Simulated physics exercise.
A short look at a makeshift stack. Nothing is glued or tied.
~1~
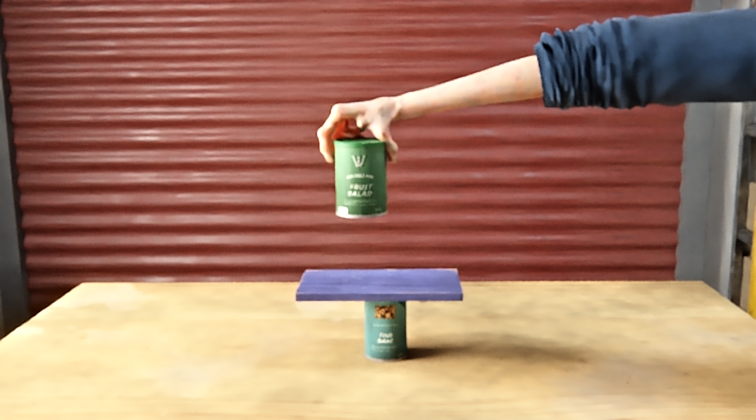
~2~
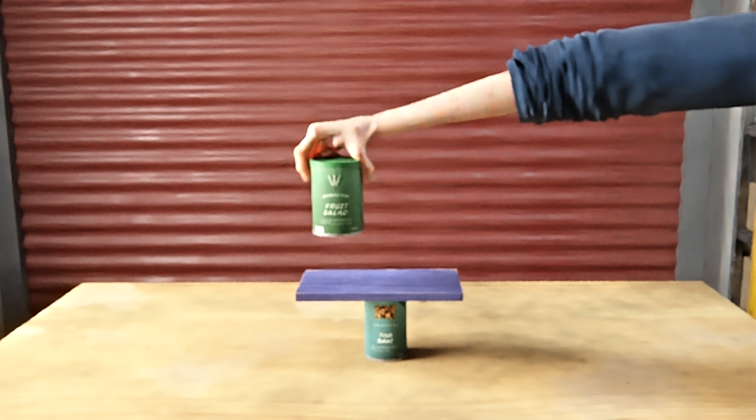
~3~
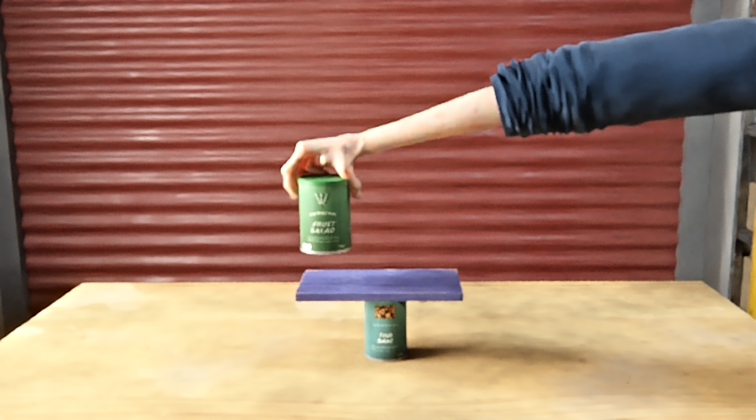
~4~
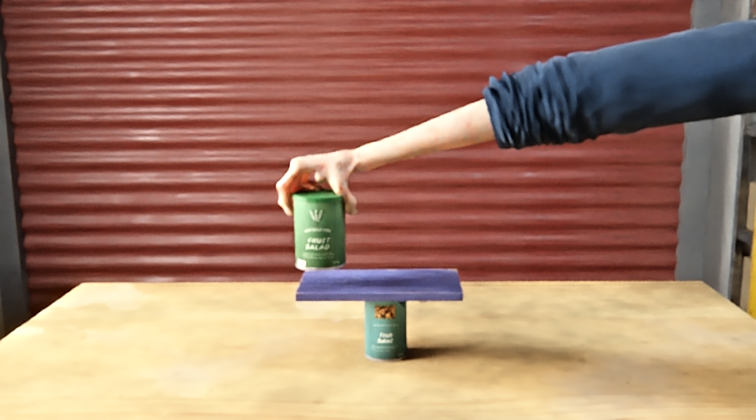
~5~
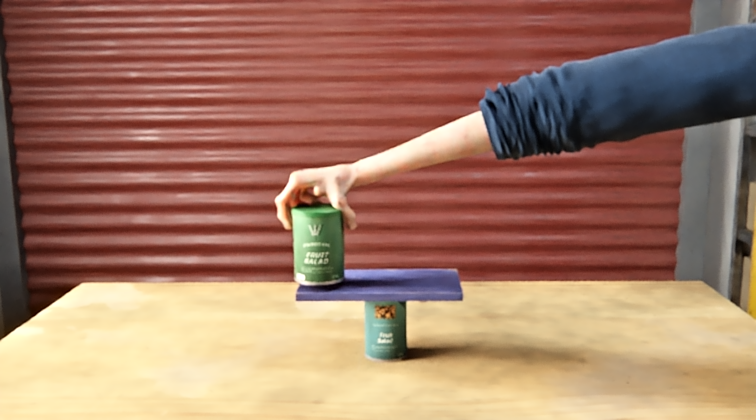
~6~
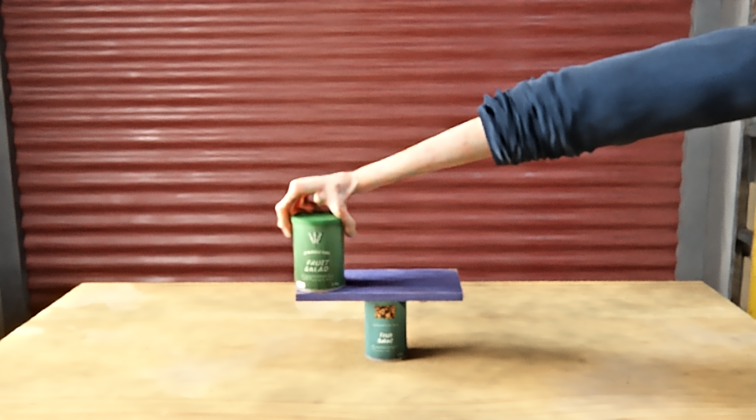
The clip shows a hand lowering a green tin leftward onto the left end of a purple board resting on a turquoise tin on a wooden table, then keeping hold of it there while the board stays level.
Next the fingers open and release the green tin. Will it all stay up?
Here the stack gives way.
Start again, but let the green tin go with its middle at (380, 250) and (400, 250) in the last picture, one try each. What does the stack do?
First, it stays up; second, it keeps its balance.
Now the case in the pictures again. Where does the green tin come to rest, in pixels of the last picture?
Near (224, 348).
Then, 0.30 s later than the last frame, green tin now fallen; blue board tilted by 37°.
Then, 0.50 s later than the last frame, blue board tilted by 58°.
Then, 0.80 s later than the last frame, blue board now fallen.
When it is over, fallen, blue board and green tin; turquoise tin as before. End places, in pixels of the last picture, green tin near (224, 348). The stack loses its balance.
